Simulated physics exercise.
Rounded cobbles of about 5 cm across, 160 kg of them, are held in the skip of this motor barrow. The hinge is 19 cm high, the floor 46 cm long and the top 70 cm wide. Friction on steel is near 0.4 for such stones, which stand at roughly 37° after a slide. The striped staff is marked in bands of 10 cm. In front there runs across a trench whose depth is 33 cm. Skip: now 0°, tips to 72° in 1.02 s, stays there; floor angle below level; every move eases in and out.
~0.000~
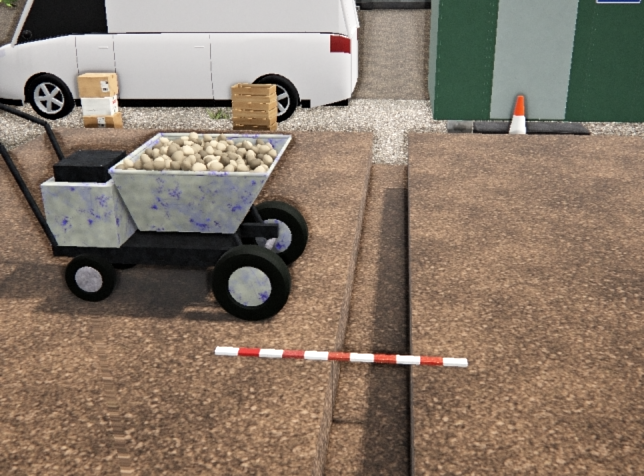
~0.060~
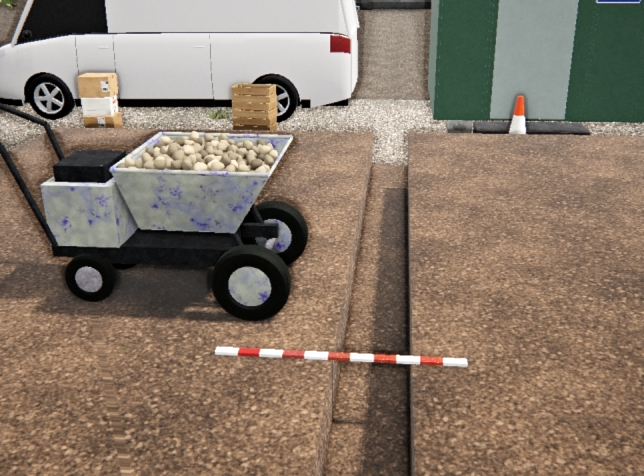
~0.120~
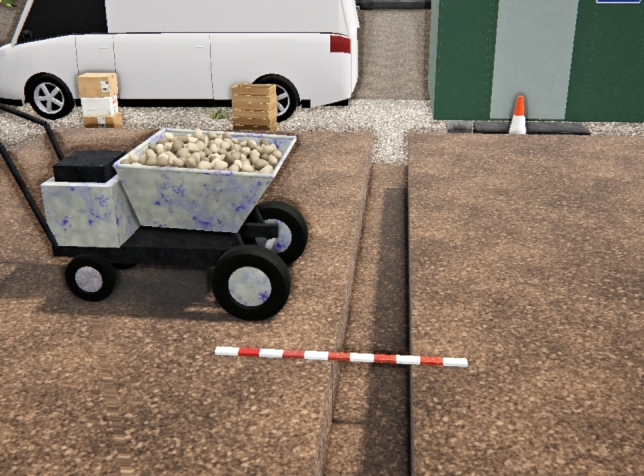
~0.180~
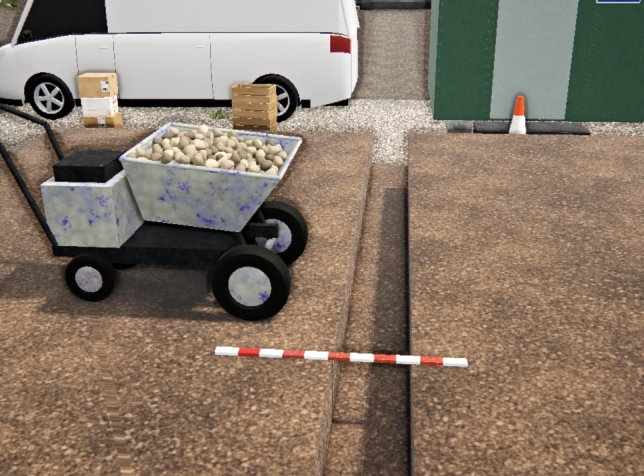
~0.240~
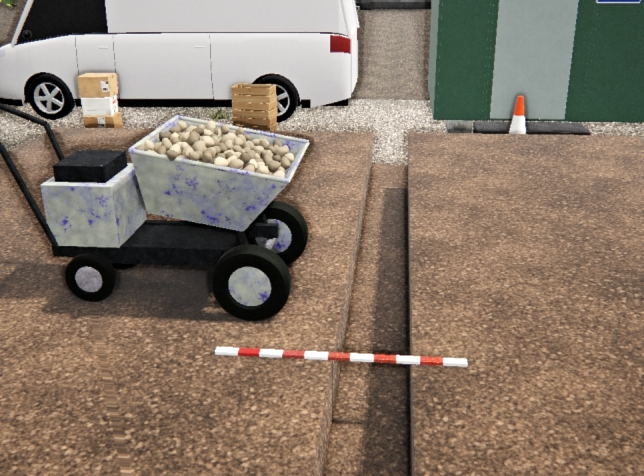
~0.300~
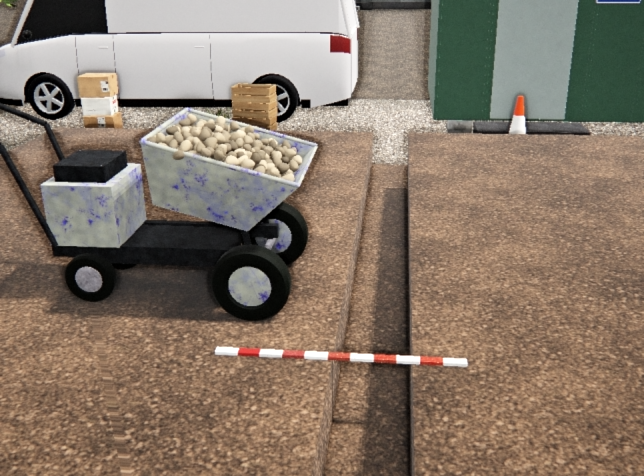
Skip of a motor barrow loaded with rounded stones tilting gradually down to the right beside a narrow trench, its wheels staying still.
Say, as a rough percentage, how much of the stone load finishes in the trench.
Roughly 62 out of 100.
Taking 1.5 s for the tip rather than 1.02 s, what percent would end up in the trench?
With that timing, about 70 per cent.
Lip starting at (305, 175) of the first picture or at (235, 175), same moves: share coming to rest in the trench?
I'd say some 30 per cent and some 90 per cent.
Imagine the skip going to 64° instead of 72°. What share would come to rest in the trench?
I'd expect around 40 in a hundred.
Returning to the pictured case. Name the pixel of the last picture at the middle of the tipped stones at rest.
I'd put it close to (401, 324).
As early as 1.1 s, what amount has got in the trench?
Approx. 15 % of the load.
After 0.8 s the floor is at 60°; 99 % in the skip, 1 % in the trench; the foremost stones are at (372, 219).
After 1.1 s the floor is at 72°; 59 % in the skip, 17 % in the trench, 24 % past the trench; the foremost stones are at (474, 288).
After 1.5 s the floor is at 72°; 31 % in the skip, 31 % in the trench, 38 % past the trench; the foremost stones are at (575, 292).
After 3.4 s the floor is at 72°; 0 % in the skip, 62 % in the trench, 38 % past the trench; the foremost stones are at (635, 279).
